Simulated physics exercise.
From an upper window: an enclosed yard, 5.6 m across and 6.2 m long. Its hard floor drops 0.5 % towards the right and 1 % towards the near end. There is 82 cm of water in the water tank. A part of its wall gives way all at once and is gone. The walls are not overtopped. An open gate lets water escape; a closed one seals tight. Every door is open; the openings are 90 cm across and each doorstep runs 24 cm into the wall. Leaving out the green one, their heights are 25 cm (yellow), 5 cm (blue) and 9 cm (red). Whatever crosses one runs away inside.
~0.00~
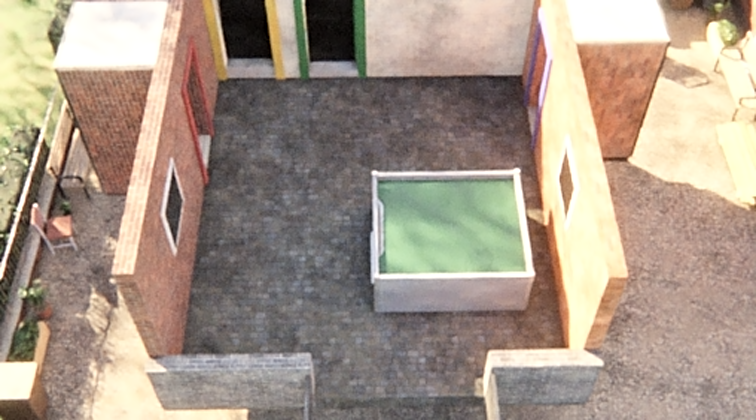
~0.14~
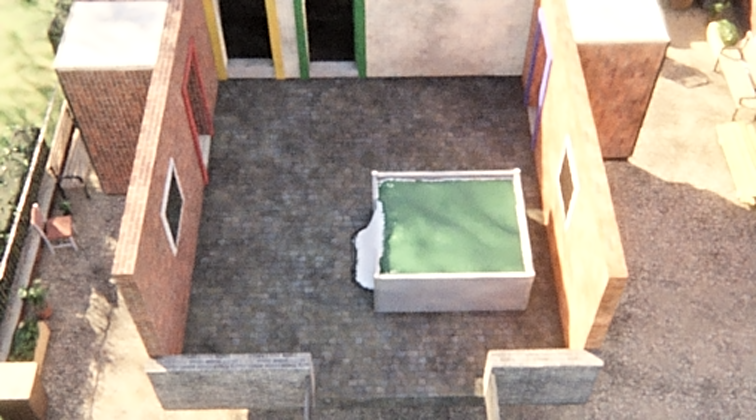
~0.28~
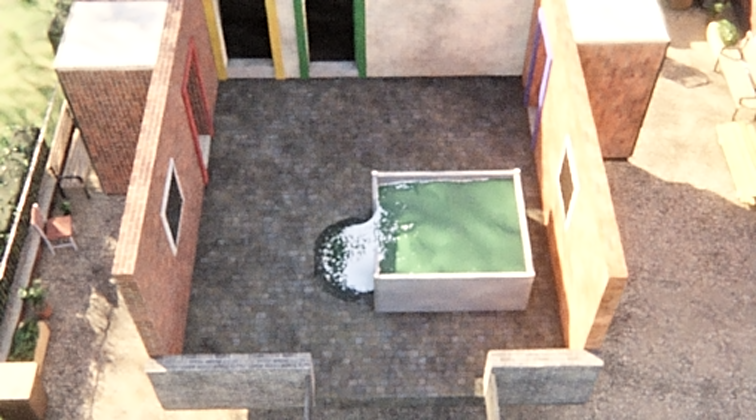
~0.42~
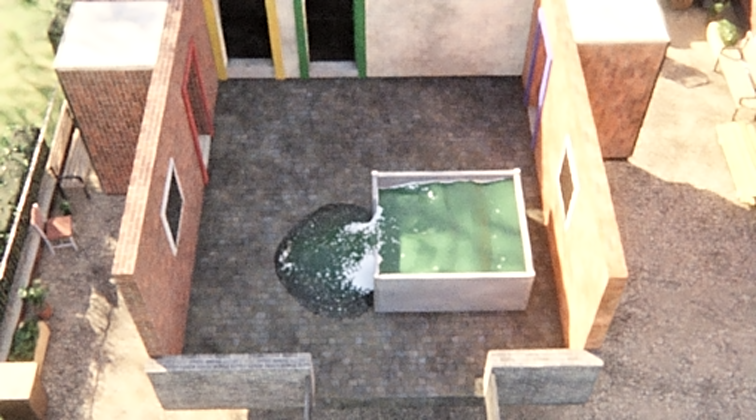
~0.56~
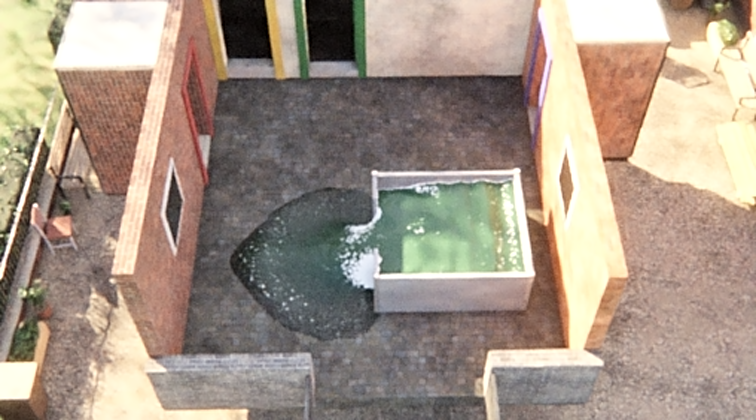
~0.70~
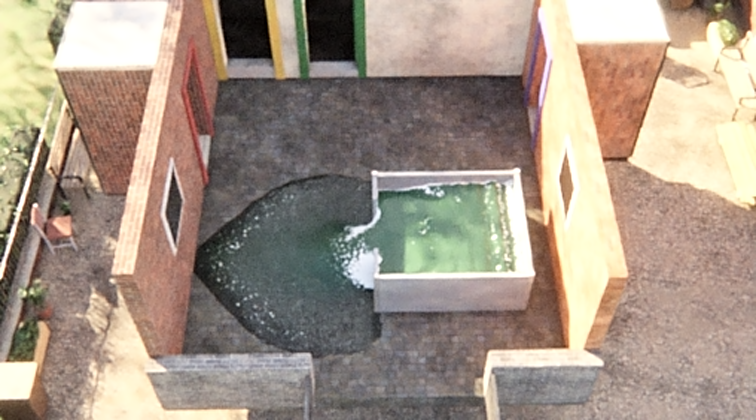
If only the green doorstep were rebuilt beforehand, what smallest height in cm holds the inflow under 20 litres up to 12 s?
About 6.5 cm.
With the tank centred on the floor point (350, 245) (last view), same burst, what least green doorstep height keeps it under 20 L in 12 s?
Then roughly 8.5 cm.
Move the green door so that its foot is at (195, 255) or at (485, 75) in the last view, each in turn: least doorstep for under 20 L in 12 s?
Roughly 30 and 6.0 cm.
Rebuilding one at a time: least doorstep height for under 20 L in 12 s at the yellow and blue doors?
Roughly 19 cm at yellow and 9.5 cm at blue.
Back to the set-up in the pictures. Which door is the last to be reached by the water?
It is the blue one.
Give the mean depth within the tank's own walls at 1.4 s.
Some 55 cm.
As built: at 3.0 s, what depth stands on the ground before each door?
In cm: Yellow 25, green 2, blue 0, red 13.
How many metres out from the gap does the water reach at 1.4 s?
Roughly 3.6 m.
After 1.4 s water covers 35 % of the floor, deepest (44 cm) near (368, 256); it has not reached the green door.
After 3.0 s water covers 45 % of the floor, deepest (32 cm) near (179, 384); 2 cm at the green door, 0 litres in over its 16 cm doorstep.
After 12.0 s water covers 100 % of the floor, deepest (14 cm) near (520, 380); 4 cm at the green door, 0 litres in over its 16 cm doorstep.
At the green door as built, the water arrived by 3.0 s and peaked near 11 cm at 5.6 s.
With a doorstep of 5 cm, 36 litres would have come in within the 12 s; with 7 cm, 14 litres. So under 20 litres takes about 6.5 cm.
